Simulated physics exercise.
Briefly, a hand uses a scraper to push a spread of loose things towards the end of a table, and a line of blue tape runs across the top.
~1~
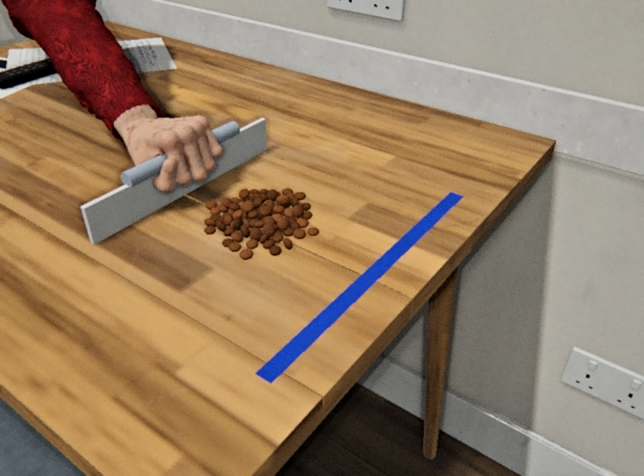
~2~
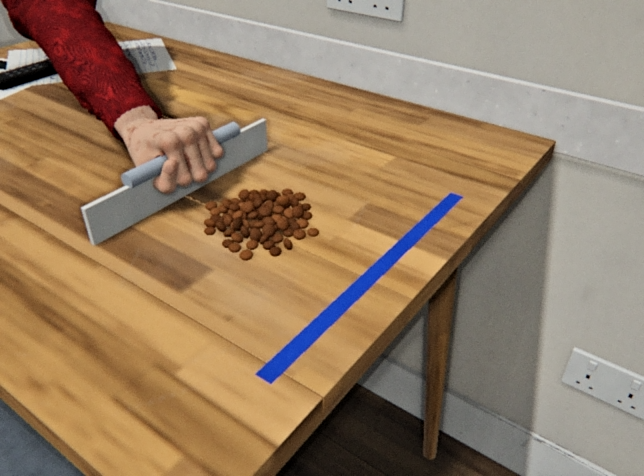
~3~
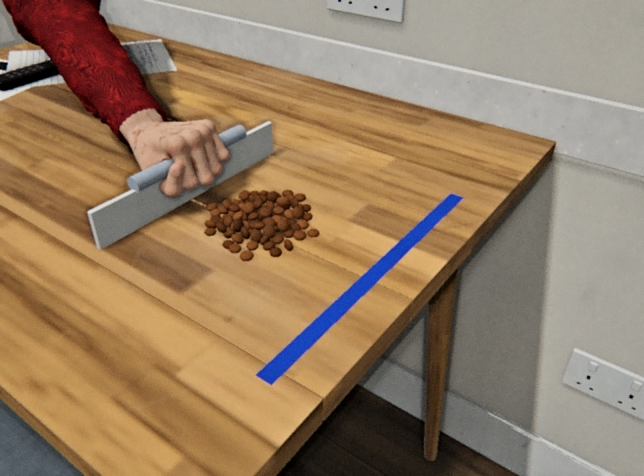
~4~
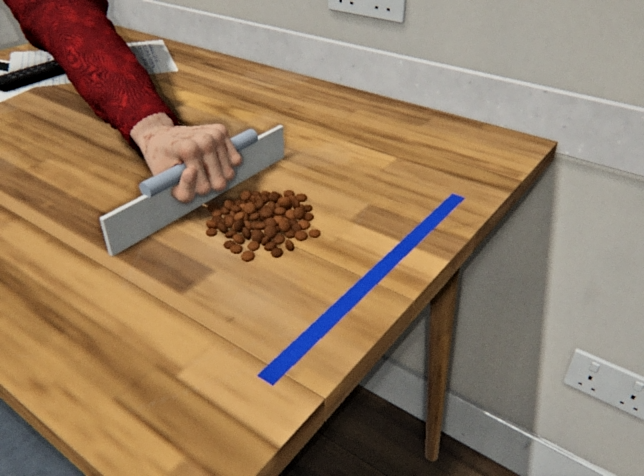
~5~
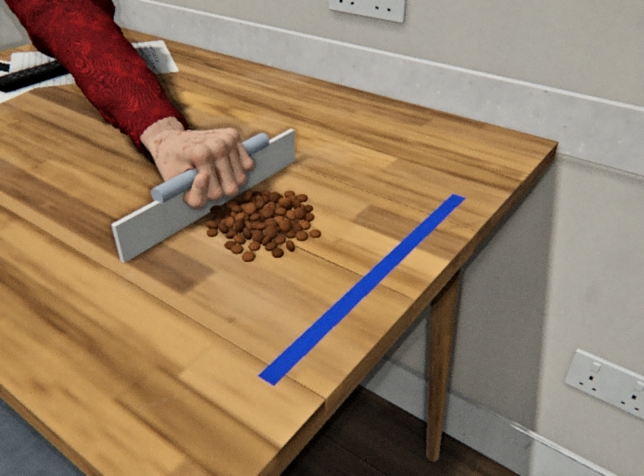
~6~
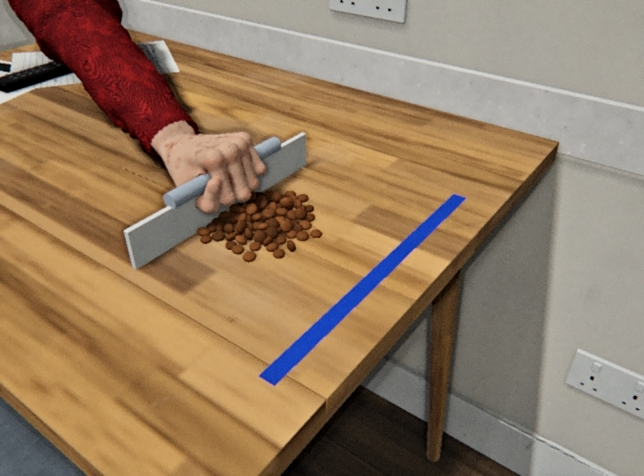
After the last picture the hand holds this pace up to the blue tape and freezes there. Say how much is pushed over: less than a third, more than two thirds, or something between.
A third to two thirds.
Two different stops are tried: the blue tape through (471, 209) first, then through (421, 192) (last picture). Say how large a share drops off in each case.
You'd get 90 % the first time and 10 % the second.
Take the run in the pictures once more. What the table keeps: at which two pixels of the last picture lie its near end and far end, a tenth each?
You'd find the near tenth around (353, 335) and the far one around (433, 245).
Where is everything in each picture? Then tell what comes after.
The first frame shows scraper at (103, 216), at rest; blue tape at (450, 201), about two fingers from the edge; edge at (419, 292); the heap at (261, 214), bits of dog kibble.
The second frame shows scraper at (104, 217), at rest.
The third frame shows scraper at (110, 221); the heap at (262, 216).
The fourth frame shows scraper at (122, 228).
The fifth frame shows scraper at (134, 234); the heap at (263, 216).
The sixth frame shows scraper at (146, 240); blue tape at (453, 203); edge at (422, 294); the heap at (270, 216), a small part pushed along.
Soon, scraper still moving, near (305, 206); heap all on the table, its front near (374, 264).
A while on, scraper stopped at the blue tape; heap about a third over the edge.
Towards the end, scraper stopped at the blue tape; heap about half over the edge.
Finally, scraper stopped at the blue tape; heap about half over the edge.
